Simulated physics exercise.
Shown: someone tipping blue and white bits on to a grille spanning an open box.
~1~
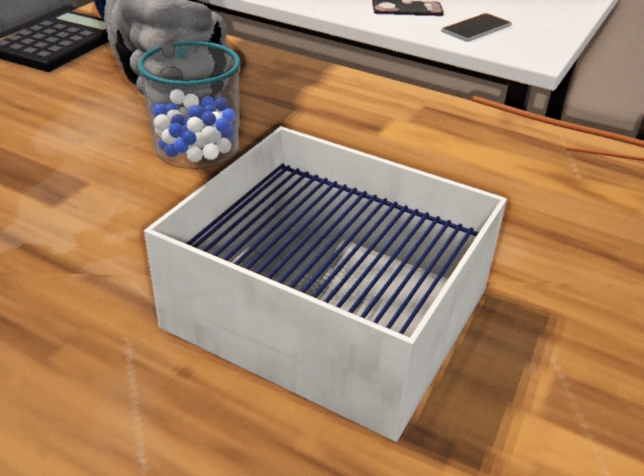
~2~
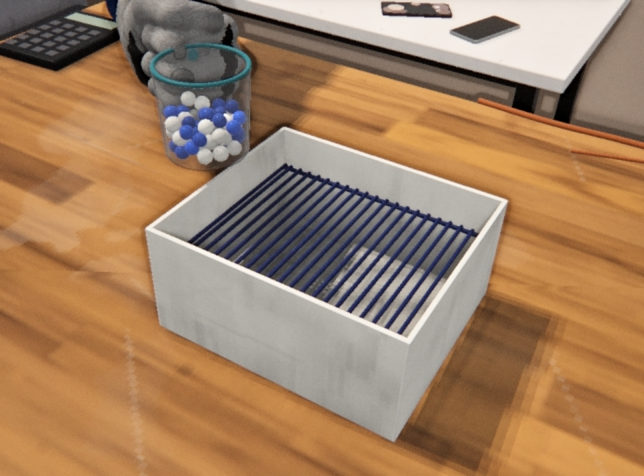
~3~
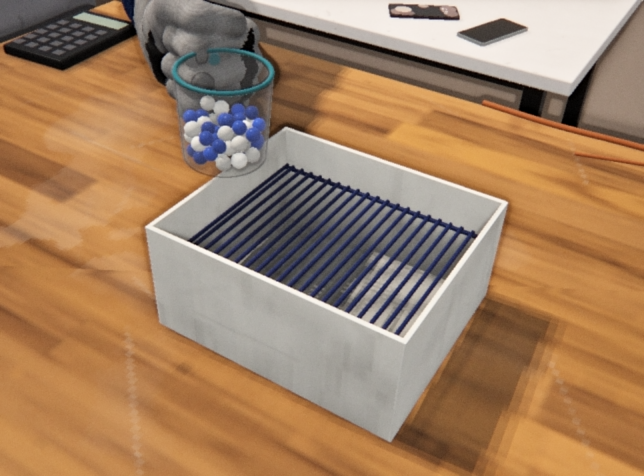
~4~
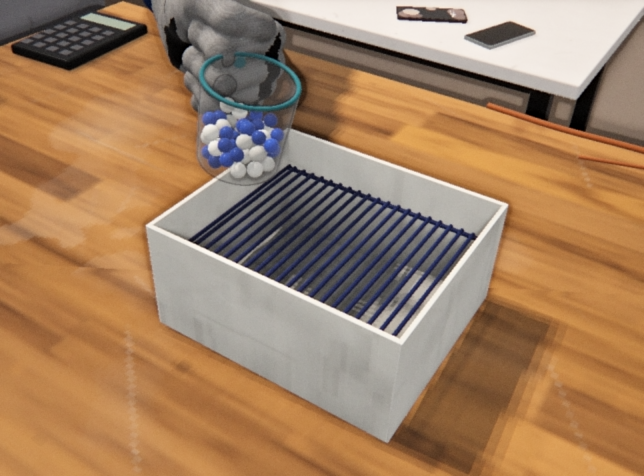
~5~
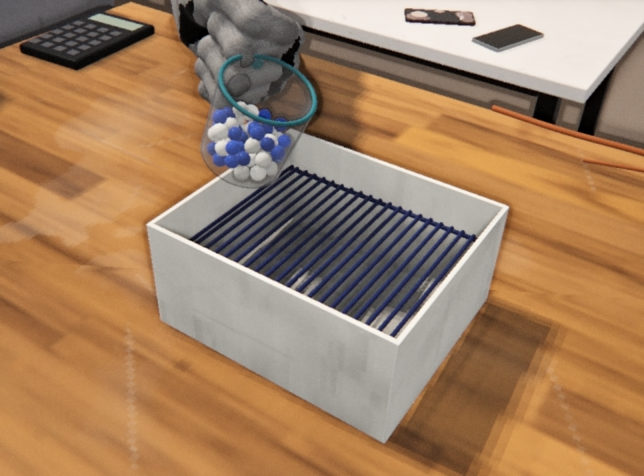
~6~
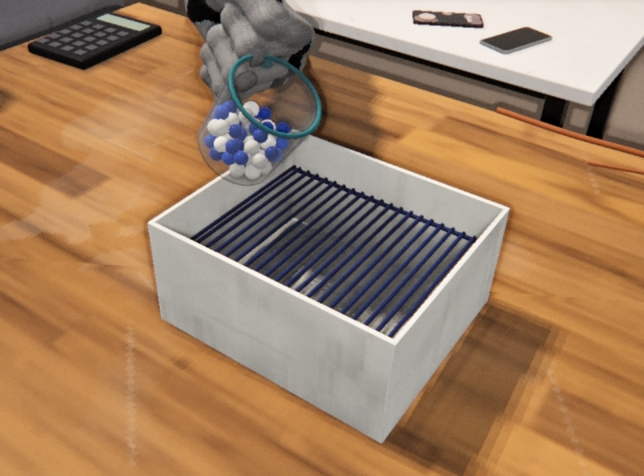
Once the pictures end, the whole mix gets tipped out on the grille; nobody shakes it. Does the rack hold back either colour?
Result: Blue kept above, white kept above.
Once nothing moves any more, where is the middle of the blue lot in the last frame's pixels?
It settles with its middle near (294, 246).
Then, 0.36 s later than the last frame, blue ones, every one in the cup; white ones, every one in the cup.
Then, 0.74 s later than the last frame, blue ones, the larger part in the cup, about a tenth on or over the wires; white ones, almost all in the cup, just a few on or over the wires.
Then, 1.19 s later than the last frame, blue ones, every one on or over the wires; white ones, every one on or over the wires.
When it is over, blue ones, every one on the wires, not one under the rack; white ones, every one on the wires, not one under the rack.
